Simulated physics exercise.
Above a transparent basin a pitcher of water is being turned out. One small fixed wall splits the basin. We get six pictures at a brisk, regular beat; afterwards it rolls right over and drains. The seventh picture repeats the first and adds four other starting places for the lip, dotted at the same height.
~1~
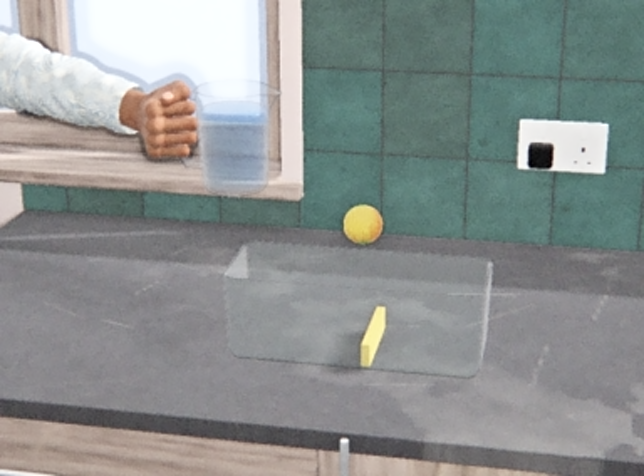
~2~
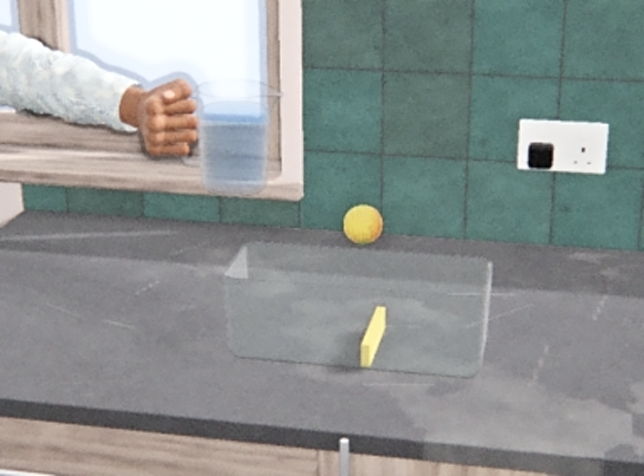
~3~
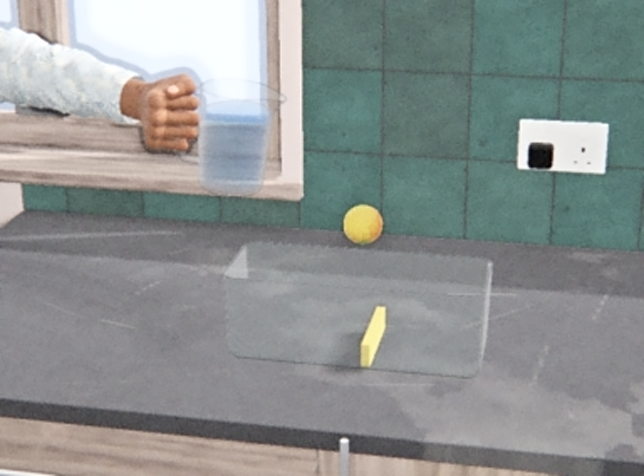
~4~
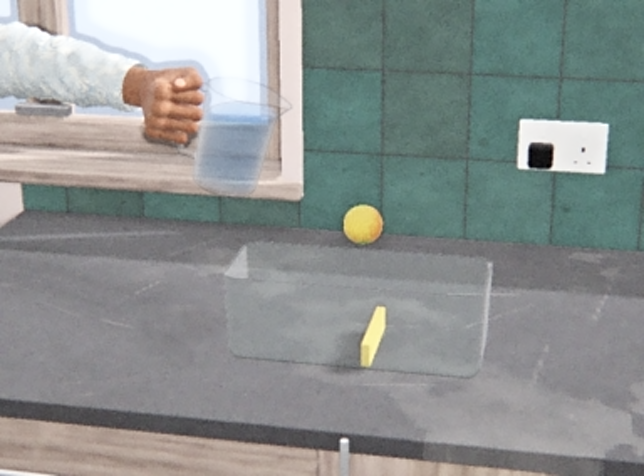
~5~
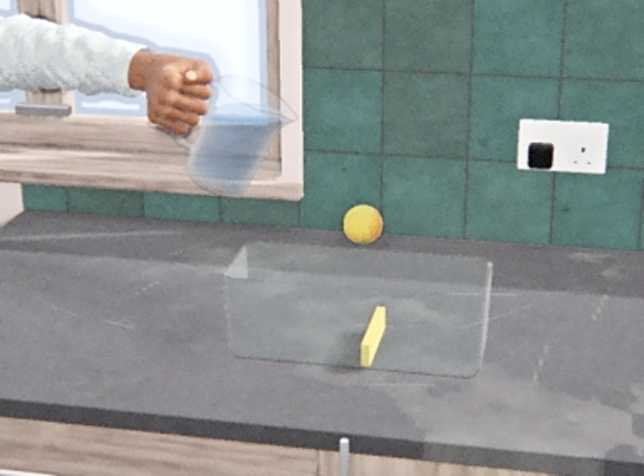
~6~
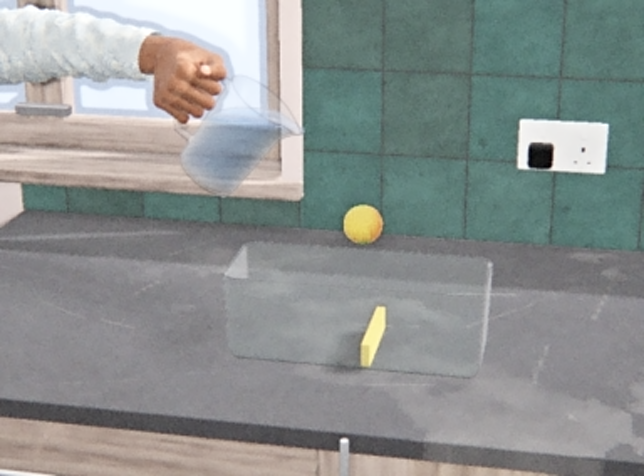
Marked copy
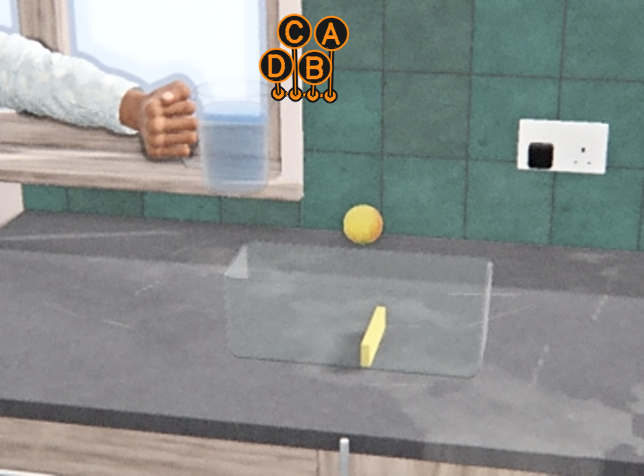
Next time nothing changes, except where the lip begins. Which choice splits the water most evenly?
The best dot is B.
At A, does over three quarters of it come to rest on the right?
No.
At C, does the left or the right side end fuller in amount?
The left side.
On the marked copy, A at (330, 95); B at (312, 95); C at (295, 94); D at (278, 93).
If A is chosen, about 32 % ends left of the wall and 67 % right of it.
If B is chosen, about 48 % ends left of the wall and 49 % right of it; 3 % is lost outside.
If C is chosen, about 75 % ends left of the wall and 17 % right of it; 8 % is lost outside.
If D is chosen, about 87 % ends left of the wall and 9 % right of it; 3 % is lost outside.
